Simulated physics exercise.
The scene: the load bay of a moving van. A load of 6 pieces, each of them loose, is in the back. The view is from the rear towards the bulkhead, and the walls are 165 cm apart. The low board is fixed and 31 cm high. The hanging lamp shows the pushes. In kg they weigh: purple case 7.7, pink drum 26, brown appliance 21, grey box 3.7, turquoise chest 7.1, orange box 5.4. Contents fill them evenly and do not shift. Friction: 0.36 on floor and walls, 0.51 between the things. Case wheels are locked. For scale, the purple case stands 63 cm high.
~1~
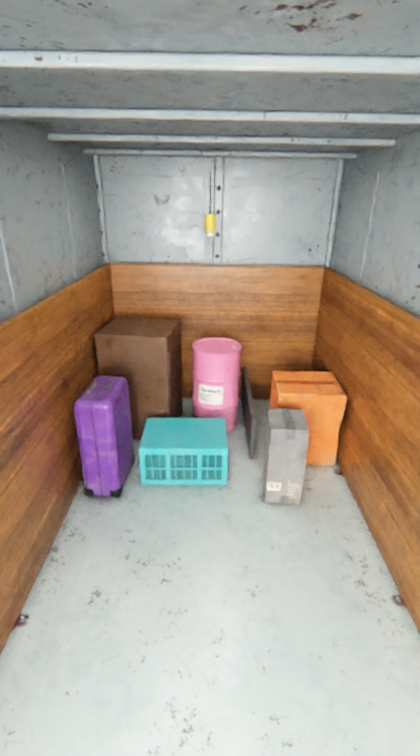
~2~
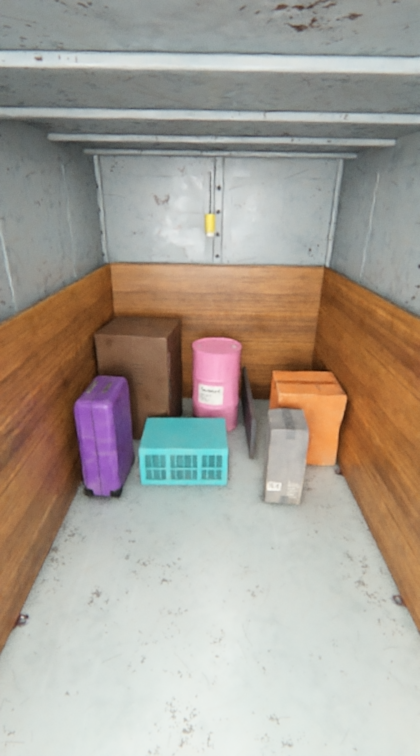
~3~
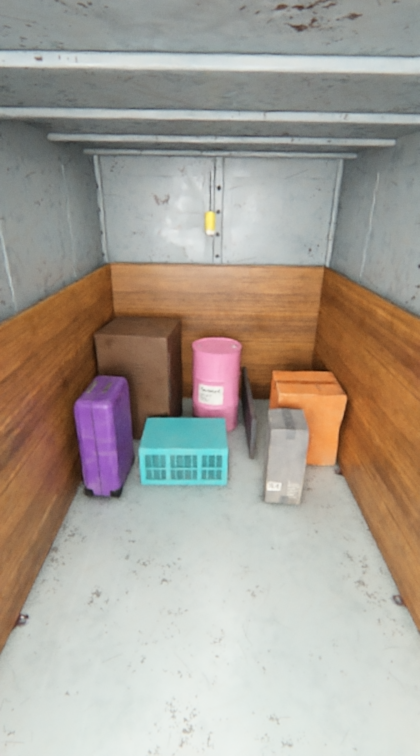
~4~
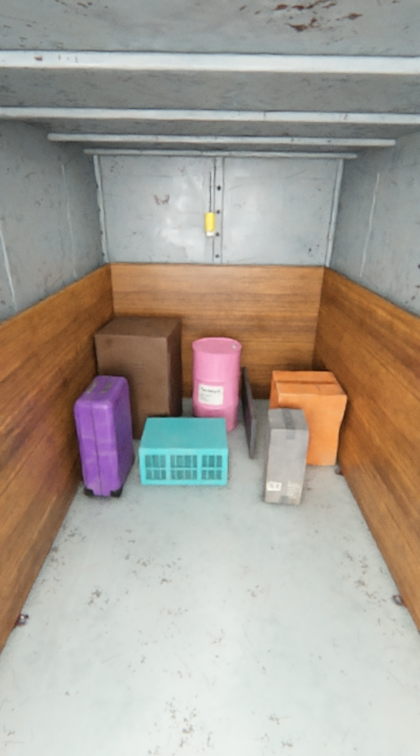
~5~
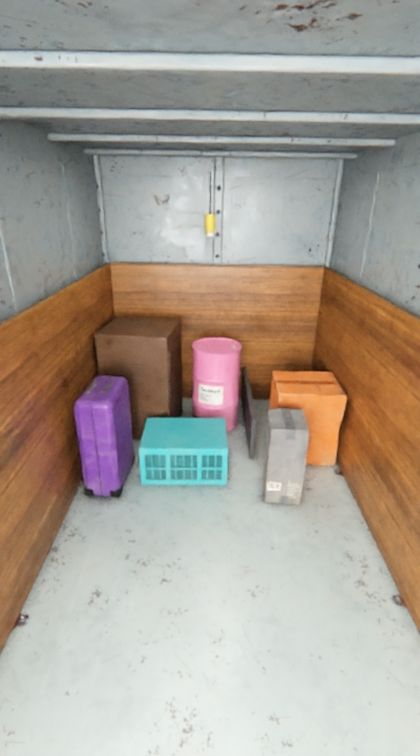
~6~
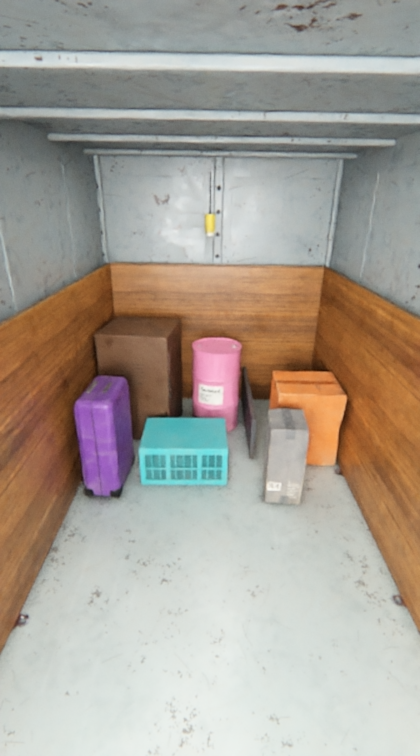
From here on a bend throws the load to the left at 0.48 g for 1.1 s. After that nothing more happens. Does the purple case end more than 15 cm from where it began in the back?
The purple case stays put.
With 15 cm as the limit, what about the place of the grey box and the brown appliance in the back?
The grey box gets shifted; the brown appliance holds its spot.
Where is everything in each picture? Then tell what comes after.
The first picture shows smooth; purple case (107, 435); pink drum (216, 385).
The second picture shows force 0.19 g backwards; grey box (284, 456); turquoise chest (185, 450).
The third picture shows force 0.19 g backwards; orange box (303, 417); pink drum (216, 385).
The fourth picture shows force 0.17 g backwards; brown appliance (143, 378); grey box (284, 456).
The fifth picture shows smooth; turquoise chest (185, 450); orange box (303, 417).
The sixth picture shows smooth; purple case (107, 435); pink drum (216, 385).
Then, 0.60 s past the last view, force 0.48 g left; purple case at 5° to upright near (100, 433); grey box shifted 5 cm; orange box shifted 5 cm.
Then, 0.80 s past the last view, force 0.48 g left; purple case shifted 8 cm near (95, 434); grey box shifted 15 cm; turquoise chest shifted 14 cm.
Then, 1.00 s past the last view, force 0.39 g left; purple case shifted 8 cm near (95, 434); grey box shifted 30 cm; turquoise chest shifted 16 cm.
Finally, not toppled but over 15 cm from the start, grey box and turquoise chest; the other 4 still in place (within 15 cm). In the last view, purple case near (95, 434).
